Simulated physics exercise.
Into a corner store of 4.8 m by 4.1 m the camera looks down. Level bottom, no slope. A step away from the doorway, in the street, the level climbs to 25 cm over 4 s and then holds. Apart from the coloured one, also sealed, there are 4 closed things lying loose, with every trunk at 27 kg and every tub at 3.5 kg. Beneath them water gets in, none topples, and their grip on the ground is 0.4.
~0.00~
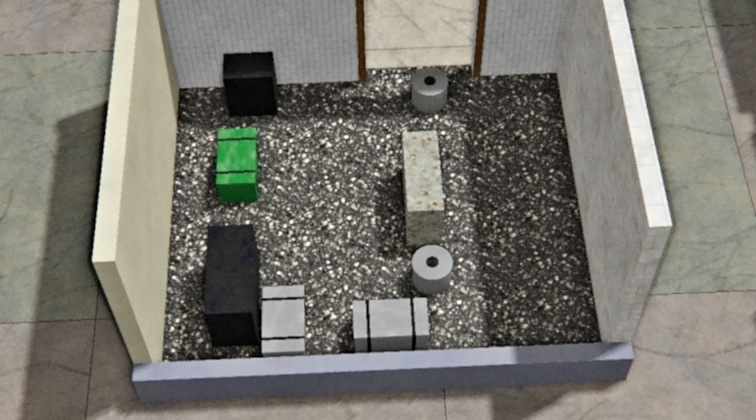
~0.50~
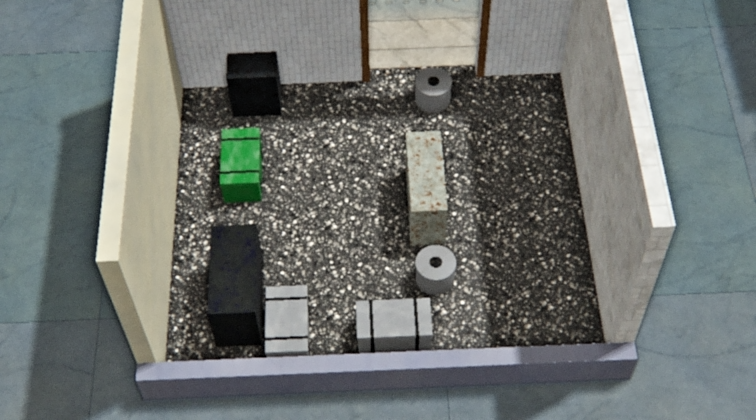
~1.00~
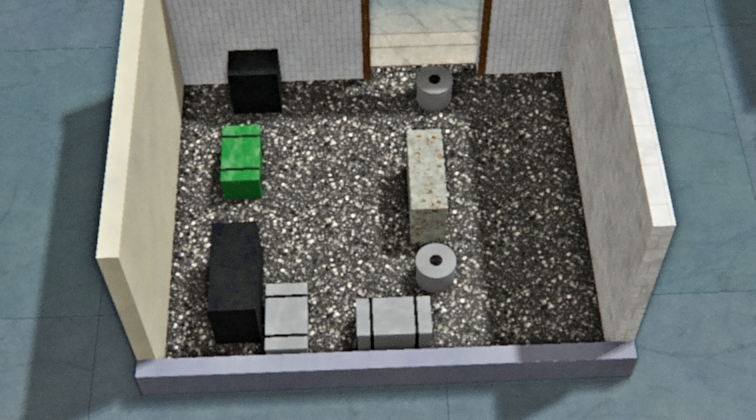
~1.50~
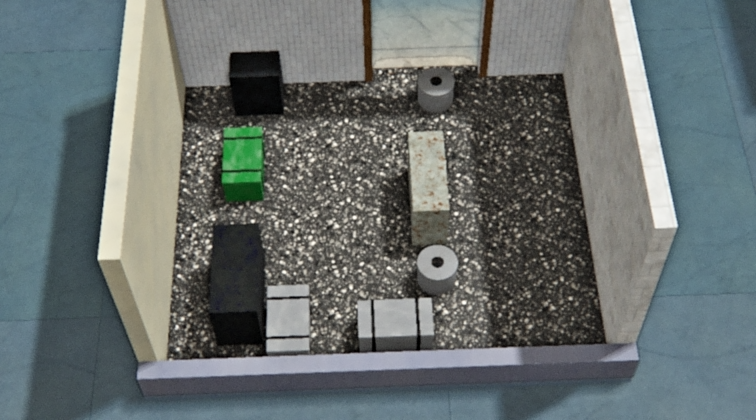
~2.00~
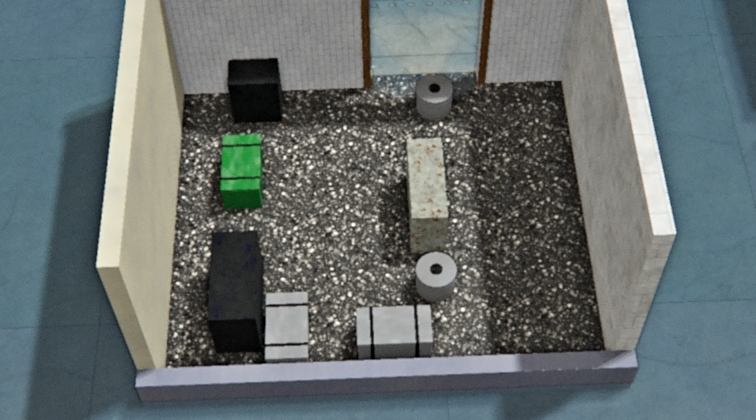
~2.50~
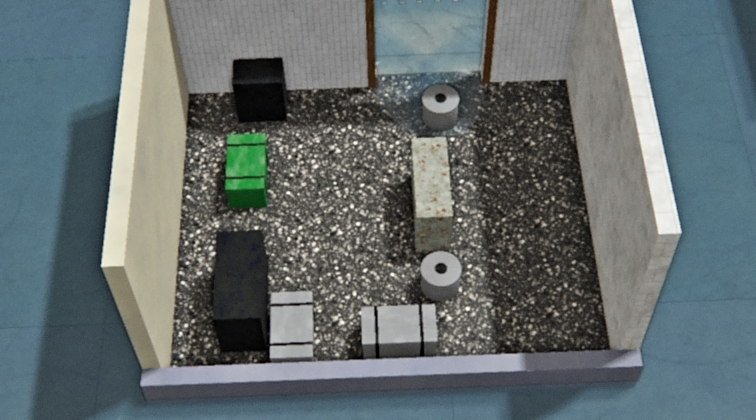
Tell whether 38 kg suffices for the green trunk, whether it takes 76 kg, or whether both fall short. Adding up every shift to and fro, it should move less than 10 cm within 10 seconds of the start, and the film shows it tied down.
Passing pick: The lighter.
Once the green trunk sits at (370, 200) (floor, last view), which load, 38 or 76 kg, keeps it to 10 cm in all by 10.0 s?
So heavier weight required.
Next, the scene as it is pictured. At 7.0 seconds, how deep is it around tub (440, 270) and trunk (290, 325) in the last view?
Some 3 cm at the first, some 6 cm at the second.
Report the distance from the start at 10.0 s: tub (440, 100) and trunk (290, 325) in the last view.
The first is 250 cm from its start, the second 10 cm.
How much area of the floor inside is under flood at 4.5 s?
Near 8.5 m2 in all.
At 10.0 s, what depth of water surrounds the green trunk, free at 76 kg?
Something like 5 centimetres.
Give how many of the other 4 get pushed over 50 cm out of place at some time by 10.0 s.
By my tally, 2.
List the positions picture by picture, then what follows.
The first picture shows the green trunk at (236, 156), on the bottom; water covers 0.0 m2; 0 of 5 have shifted.
The second picture shows the green trunk at (240, 155) rests on the ground; water covers 0.0 m2; 0 of 5 have shifted.
The third picture shows the green trunk at (241, 153) rests on the ground; 0.0 m2 under water; 0 of 5 have shifted.
The fourth picture shows the green trunk at (242, 155) rests on the ground; water covers 0.0 m2; 0 of 5 have shifted.
The fifth picture shows the green trunk at (241, 162) rests on the ground; water covers 0.1 m2; 0 of 5 have shifted.
The sixth picture shows the green trunk at (246, 161) rests on the ground; 0.7 m2 under water; 1 of 5 have shifted.
After 3.5 s the green trunk would be 0 cm from its start with 38 kg and 0 cm from its start with 76 kg; 0 cm of water round it then.
After 4.5 s the green trunk would be 0 cm from its start with 38 kg and 0 cm from its start with 76 kg; 0 cm of water round it then.
After 7.0 s the green trunk would be 0 cm from its start with 38 kg and 0 cm from its start with 76 kg; 2 cm of water round it then.
After 10.0 s the green trunk would be 0 cm from its start with 38 kg and 0 cm from its start with 76 kg; 5 cm of water round it then.
